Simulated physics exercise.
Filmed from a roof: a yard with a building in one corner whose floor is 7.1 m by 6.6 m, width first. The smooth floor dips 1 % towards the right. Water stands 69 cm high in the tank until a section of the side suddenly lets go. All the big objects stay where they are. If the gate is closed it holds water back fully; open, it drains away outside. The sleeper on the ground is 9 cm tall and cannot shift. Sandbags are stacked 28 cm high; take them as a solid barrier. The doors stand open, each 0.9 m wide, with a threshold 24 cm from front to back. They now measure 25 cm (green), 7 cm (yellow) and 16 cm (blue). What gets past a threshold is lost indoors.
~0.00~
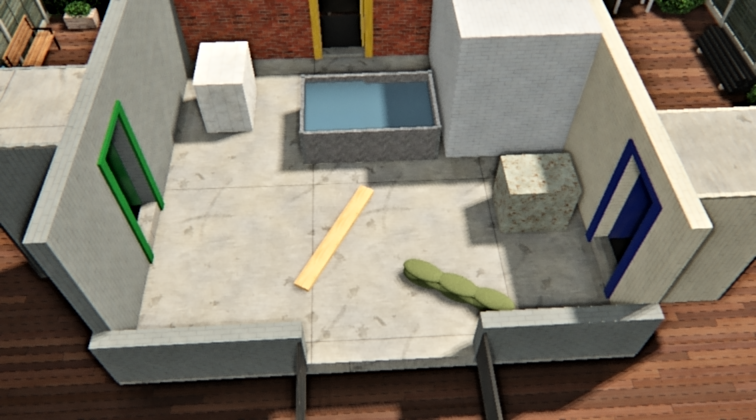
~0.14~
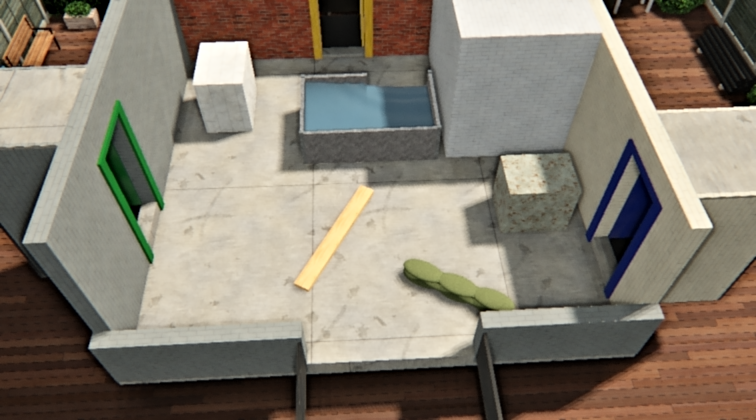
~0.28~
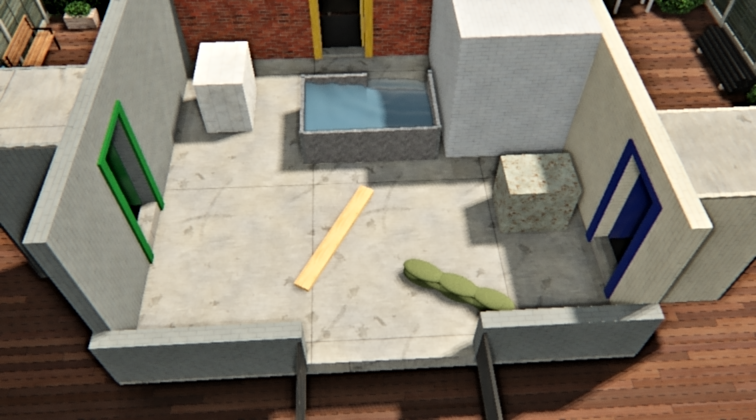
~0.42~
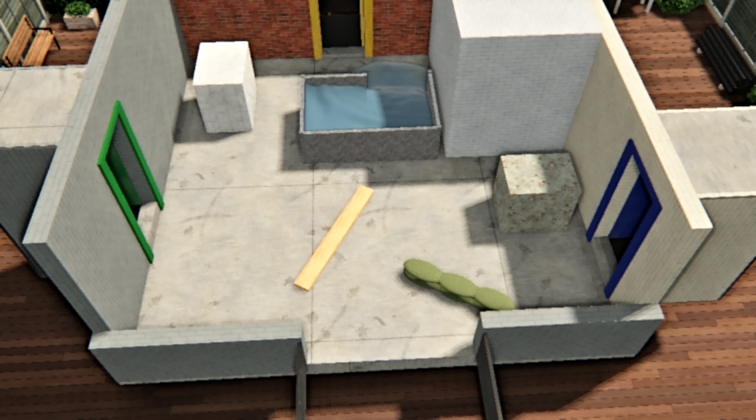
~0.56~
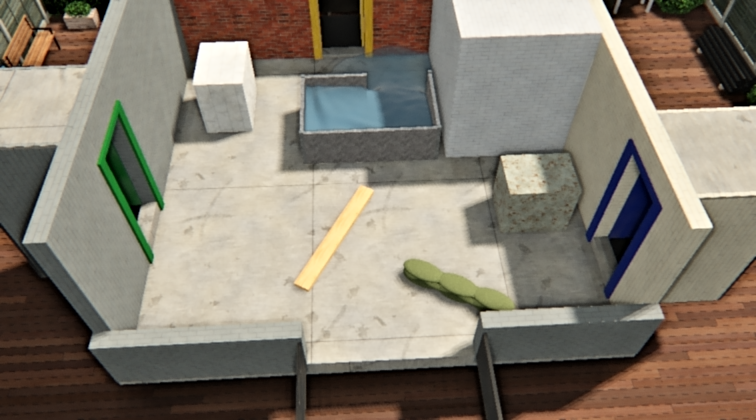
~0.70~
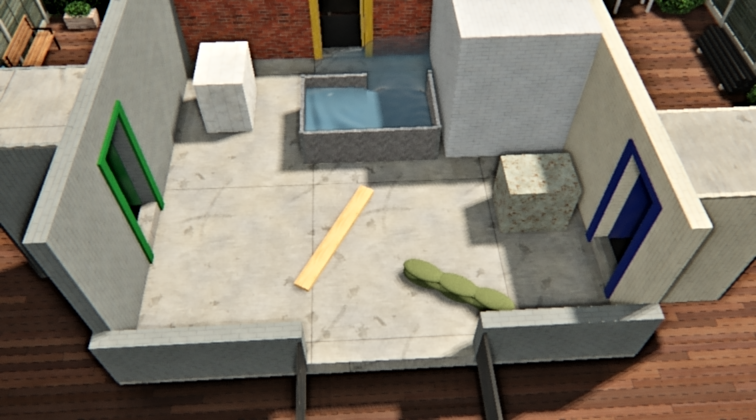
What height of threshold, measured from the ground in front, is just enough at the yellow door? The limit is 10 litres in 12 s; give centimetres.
At least 26 cm or so.
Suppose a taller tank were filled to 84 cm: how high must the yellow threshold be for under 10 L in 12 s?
About 33 cm.
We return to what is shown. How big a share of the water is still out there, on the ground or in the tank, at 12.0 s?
Some 84 per cent remains.
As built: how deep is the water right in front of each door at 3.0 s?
In cm: Green 0, yellow 18, blue 0.
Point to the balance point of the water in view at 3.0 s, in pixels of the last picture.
At about (348, 101).
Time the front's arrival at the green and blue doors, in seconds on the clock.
Arrival: Green 4.5 s, blue 7.0 s.
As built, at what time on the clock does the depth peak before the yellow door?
At about 1.6 s.
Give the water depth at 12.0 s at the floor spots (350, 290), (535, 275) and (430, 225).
About 2, 3 and 2 cm.
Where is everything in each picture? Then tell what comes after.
The first frame shows still water, 69 cm deep, in the tank at (369, 104); the yellow door at (342, 16) is dry.
In the second frame, the front is at a hidden place, 0.3 m from the gap on the far side; 0.3 m2 of floor is wet, 69 cm left at the back.
In the third frame, water pours out on the far side and has run 0.7 m, to a hidden place; about 10 cm deep outside, 68 cm at the back.
In the fourth frame, water pours out on the far side and has run 1.3 m, to (379, 63); about 9 cm deep outside, 62 cm at the back.
In the fifth frame, the front is at (353, 58), 1.5 m from the gap on the far side; 2.8 m2 of floor is wet, 59 cm left at the back.
In the sixth frame, the gap is on the far side, the front 1.7 m out at (327, 59); the back of the tank holds 60 cm; water is at the yellow door at (342, 16).
After 1.4 s water covers 10 % of the floor, deepest (60 cm) near (425, 58); 22 cm at the yellow door, 36 litres in over its 7 cm threshold.
After 3.0 s water covers 30 % of the floor, deepest (36 cm) near (197, 81); 18 cm at the yellow door, 141 litres in over its 7 cm threshold.
After 12.0 s water covers 90 % of the floor, deepest (9 cm) near (299, 274); 8 cm at the yellow door, 248 litres in over its 7 cm threshold.
At the yellow door as built, the water arrived by 0.7 s and peaked near 22 cm at 1.6 s.
Run again over the same 12 s with other heights there, 24 litres in over 22 cm, 3 litres over 29.5 cm. The limit of 10 litres is kept from about 26 cm up.
